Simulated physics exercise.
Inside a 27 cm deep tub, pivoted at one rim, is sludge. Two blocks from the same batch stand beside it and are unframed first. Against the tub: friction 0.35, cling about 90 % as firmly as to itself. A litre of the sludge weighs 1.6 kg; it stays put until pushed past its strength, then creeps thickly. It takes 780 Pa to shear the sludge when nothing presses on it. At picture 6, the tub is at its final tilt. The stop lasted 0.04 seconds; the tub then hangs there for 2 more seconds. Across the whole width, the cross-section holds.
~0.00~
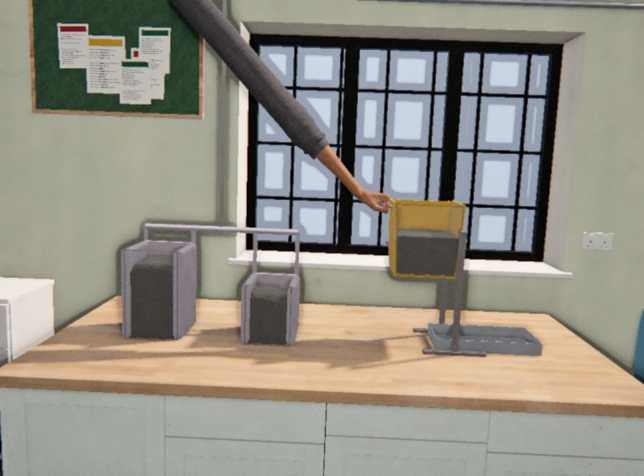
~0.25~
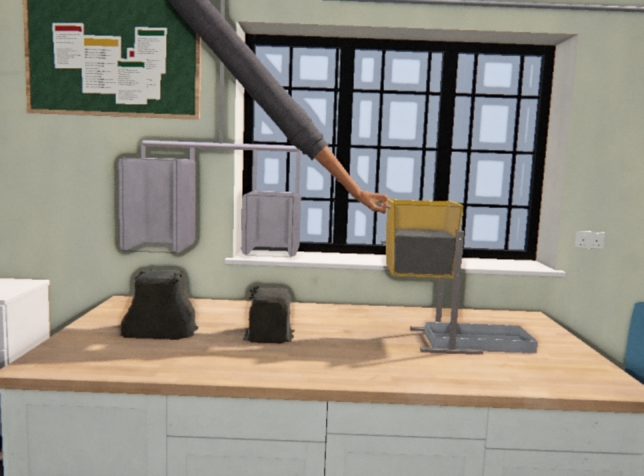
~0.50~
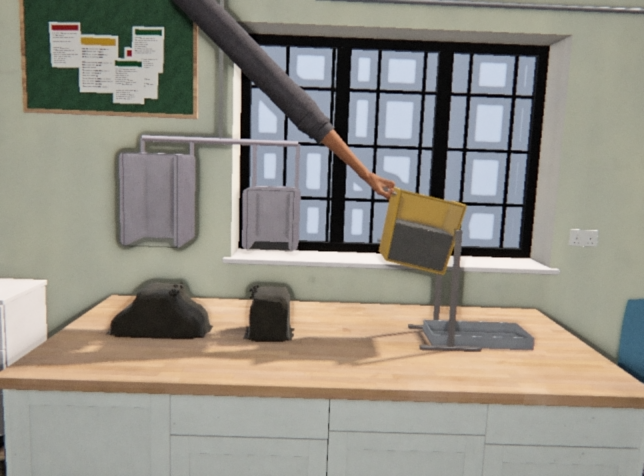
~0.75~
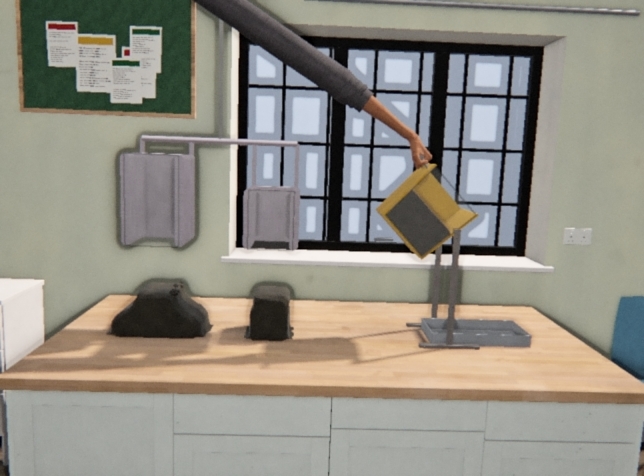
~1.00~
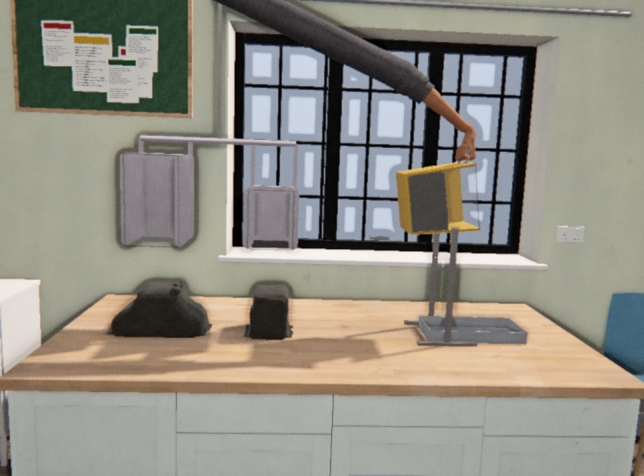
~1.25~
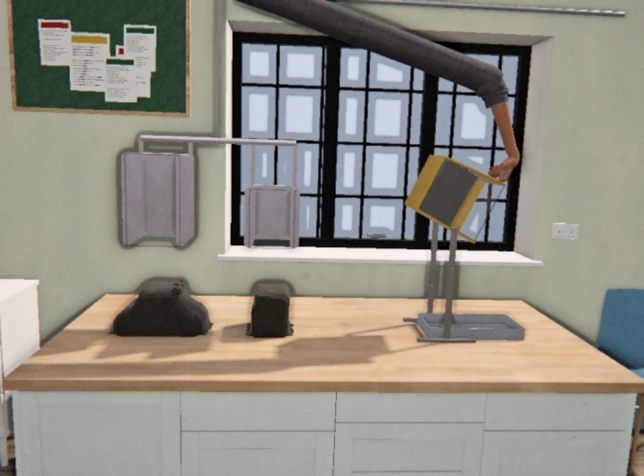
A grey-sleeved arm reaches down from the upper left over a pale wooden counter, seen from the front in a room with green walls, a noticeboard and a dark-framed window. Two grey casings lift off two dark blocks at left, and the larger block slumps low and wide while the smaller settles slightly. The hand then turns a yellow, grey-filled tub clockwise on its stand at right, as the view drifts slightly.
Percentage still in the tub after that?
Some 0 %.
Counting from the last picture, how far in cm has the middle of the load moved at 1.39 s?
Close to 7 centimetres.
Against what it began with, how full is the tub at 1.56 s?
Some 50 per cent.
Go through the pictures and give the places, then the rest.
The first picture shows handle-side rim at (397, 203), tilt 0 degrees; crest of the sludge at (411, 236); block heights 29 cm, 19 cm (left to right).
The second picture shows handle-side rim at (395, 204), tilt 0 degrees; crest of the sludge at (409, 236); block heights 24 cm, 18 cm (left to right).
The third picture shows handle-side rim at (402, 191), tilt 11 degrees; crest of the sludge at (400, 224); block heights 18 cm, 18 cm (left to right).
The fourth picture shows handle-side rim at (436, 166), tilt 46 degrees; crest of the sludge at (413, 192); block heights 18 cm, 18 cm (left to right).
The fifth picture shows handle-side rim at (476, 166), tilt 82 degrees; crest of the sludge at (442, 172); block heights 18 cm, 18 cm (left to right).
The sixth picture shows handle-side rim at (505, 186), tilt 115 degrees; crest of the sludge at (447, 161); block heights 18 cm, 18 cm (left to right).
After 1.39 s, the tub is at 115 degrees and holds 100 %.
After 1.56 s, the tub is at 115 degrees and holds 50 %.
After 1.73 s, the tub is at 115 degrees and holds 19 %.
After 1.90 s, the tub is at 115 degrees and holds 0 %.
After 3.25 s, the tub is at 115 degrees and holds 0 %.
